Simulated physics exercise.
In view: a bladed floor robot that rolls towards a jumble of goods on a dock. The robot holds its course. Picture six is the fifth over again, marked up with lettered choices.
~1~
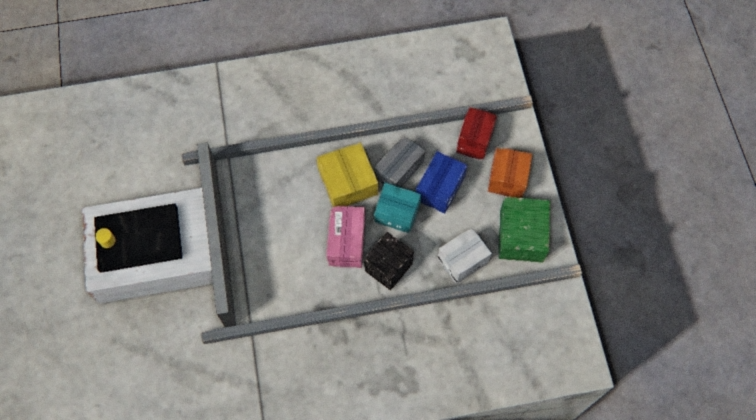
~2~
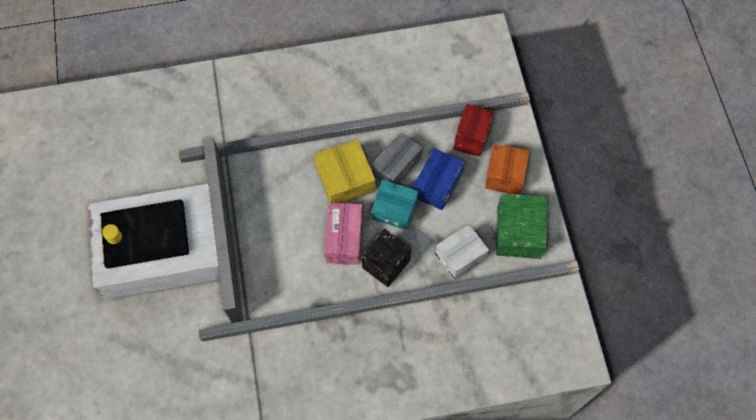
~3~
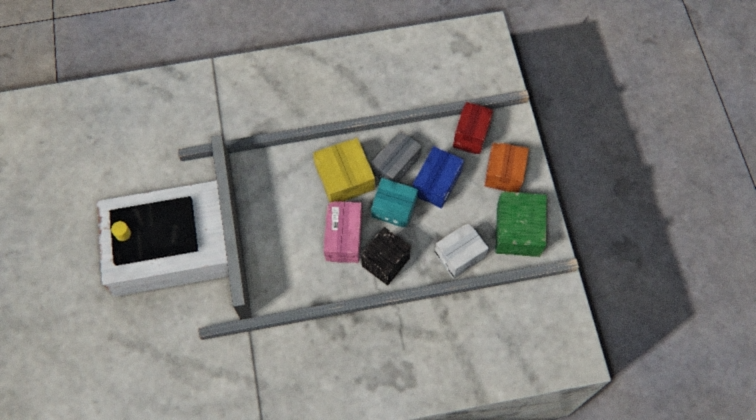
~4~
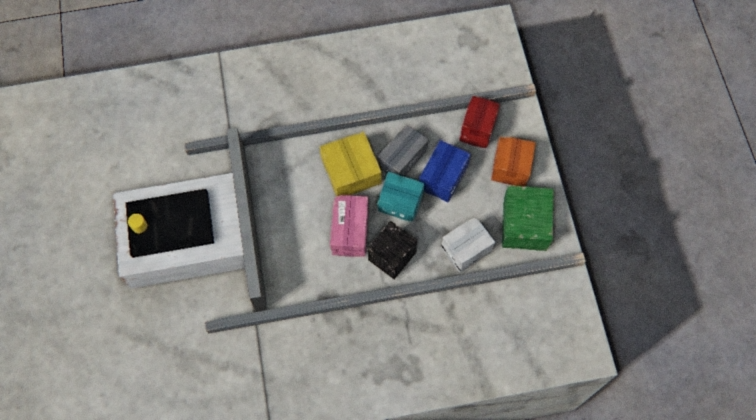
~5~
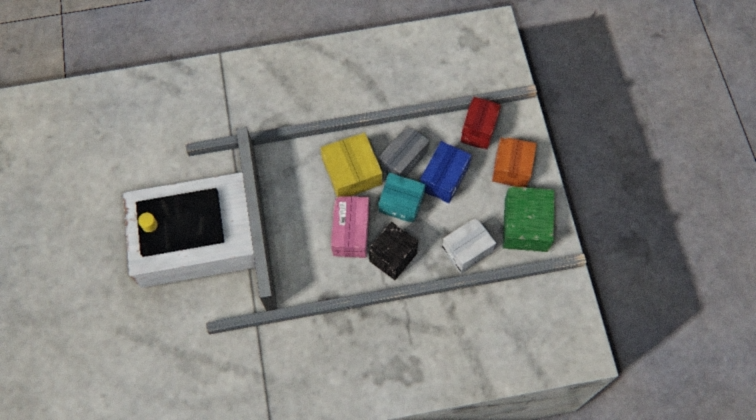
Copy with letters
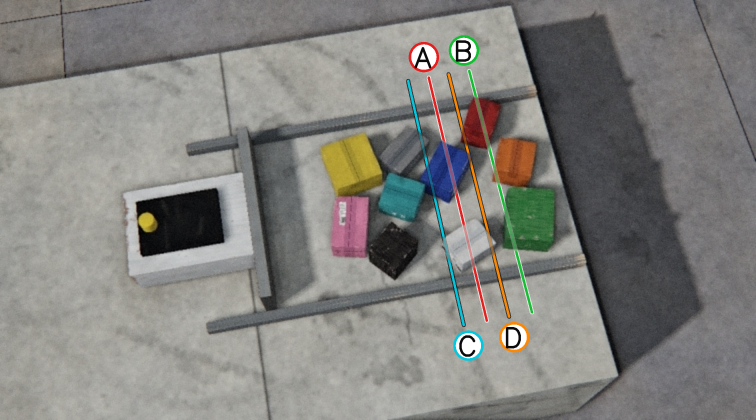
At the start, a white machine with a black top and a wide grey blade sits left of a jumble of colourful boxes on a pale slab, between two rails. The machine then rolls slowly rightward, pushing its blade along and narrowing the gap, while the boxes stay in place, still untouched.
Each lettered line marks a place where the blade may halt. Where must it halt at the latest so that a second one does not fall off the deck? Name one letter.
A.
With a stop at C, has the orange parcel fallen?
No.
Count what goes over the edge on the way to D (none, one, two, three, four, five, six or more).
Three.
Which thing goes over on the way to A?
The orange parcel goes over.
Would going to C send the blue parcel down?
By then, no.
On the marked copy, A at (456, 192); B at (499, 185); C at (434, 196); D at (477, 189).
With A. Early on, robot (261, 207); pink parcel (355, 225); orange parcel (514, 163).
Further on, robot (335, 194); orange parcel (527, 165); red box (486, 122).
At the end, robot (389, 185); orange parcel over the edge; green crate (569, 215); one fallen.
As for the rest, B drops four; C is within the limit but short; D drops three.
